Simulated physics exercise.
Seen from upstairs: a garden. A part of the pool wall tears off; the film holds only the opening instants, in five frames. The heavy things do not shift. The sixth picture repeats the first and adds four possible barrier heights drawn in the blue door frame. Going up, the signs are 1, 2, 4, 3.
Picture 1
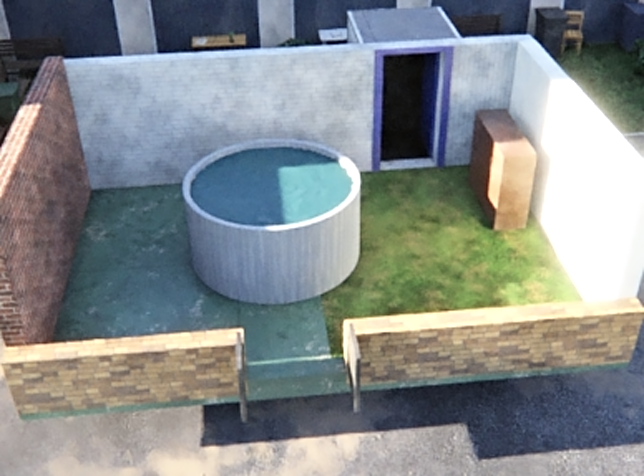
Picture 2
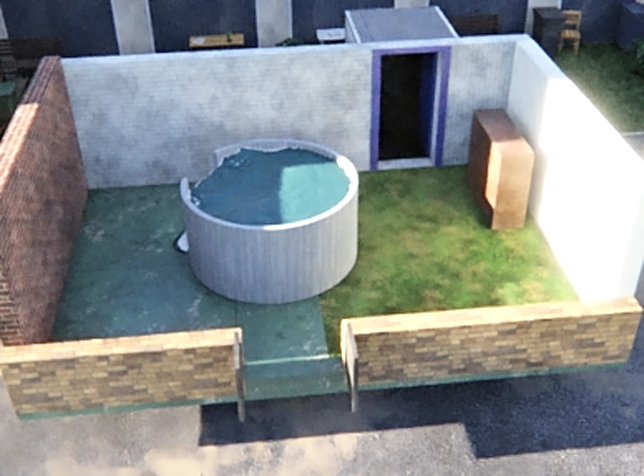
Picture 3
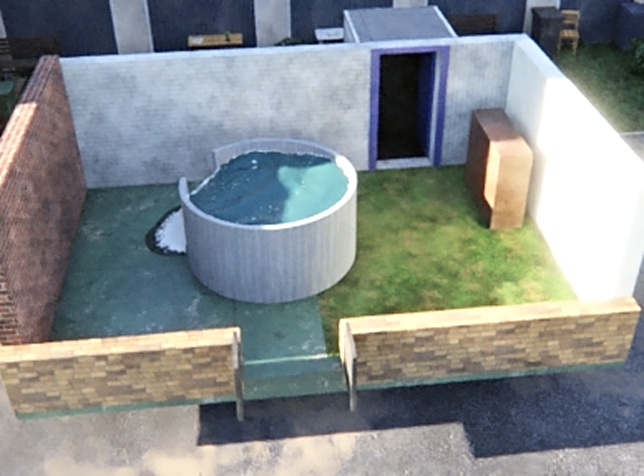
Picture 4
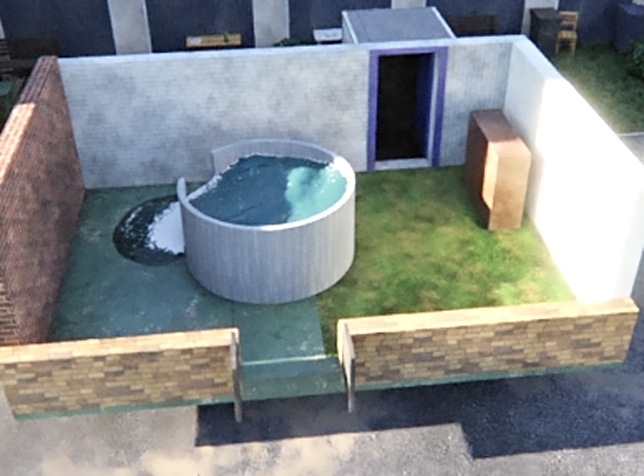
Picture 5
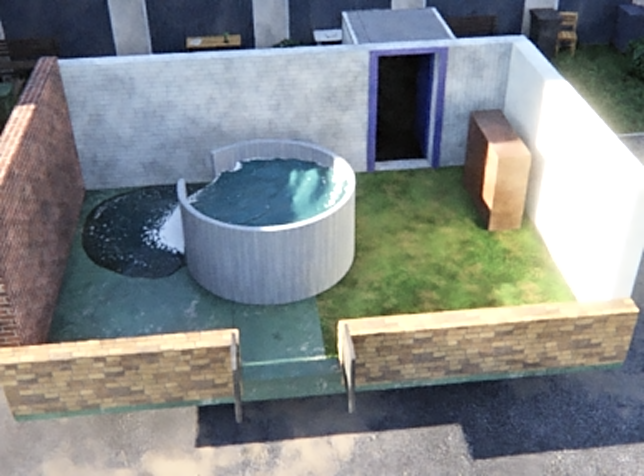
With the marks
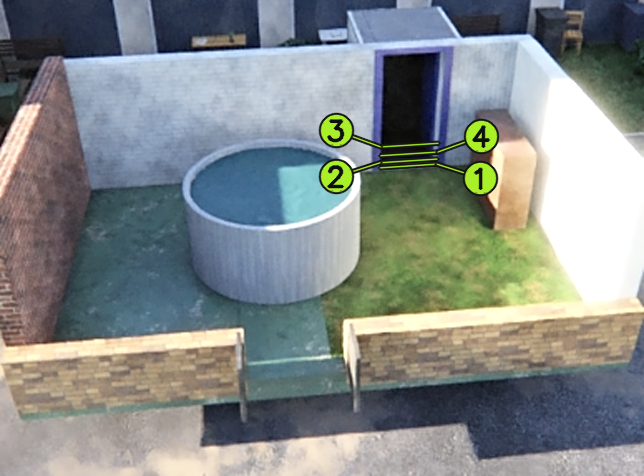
Water pouring from a gap in the left side of a round grey pool, spreading in a dark patch across the walled yard.
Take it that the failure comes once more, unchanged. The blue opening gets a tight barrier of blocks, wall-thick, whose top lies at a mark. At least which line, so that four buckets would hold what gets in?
Mark 2.
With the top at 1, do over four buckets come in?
Yes, it does.
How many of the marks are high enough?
Three of the four.
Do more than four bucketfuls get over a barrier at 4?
No, that is safe.
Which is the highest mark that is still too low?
It is 1.
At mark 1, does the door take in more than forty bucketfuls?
No, it does not.
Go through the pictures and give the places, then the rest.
Water in the pool at rest, its middle at (272, 186); foot of the blue doorway at (408, 168); open gate at (294, 321), in the first picture.
Water covers 1 % of the ground, its front hidden from here, in the second picture.
Front seen at (158, 239), 3 % of the ground wet, in the third picture.
Front seen at (135, 210), 7 % of the ground wet, in the fourth picture.
Front seen at (103, 205), 14 % of the ground wet, in the fifth picture.
On the marked copy, 1 at (408, 166); 2 at (408, 160); 3 at (409, 145); 4 at (409, 153); from the bottom up 1, 2, 4, 3.
Choosing 1, about 12 bucketfuls get in.
Choosing 2, a splash gets over, under a bucket.
Choosing 3, nothing gets over.
Choosing 4, nothing gets over.
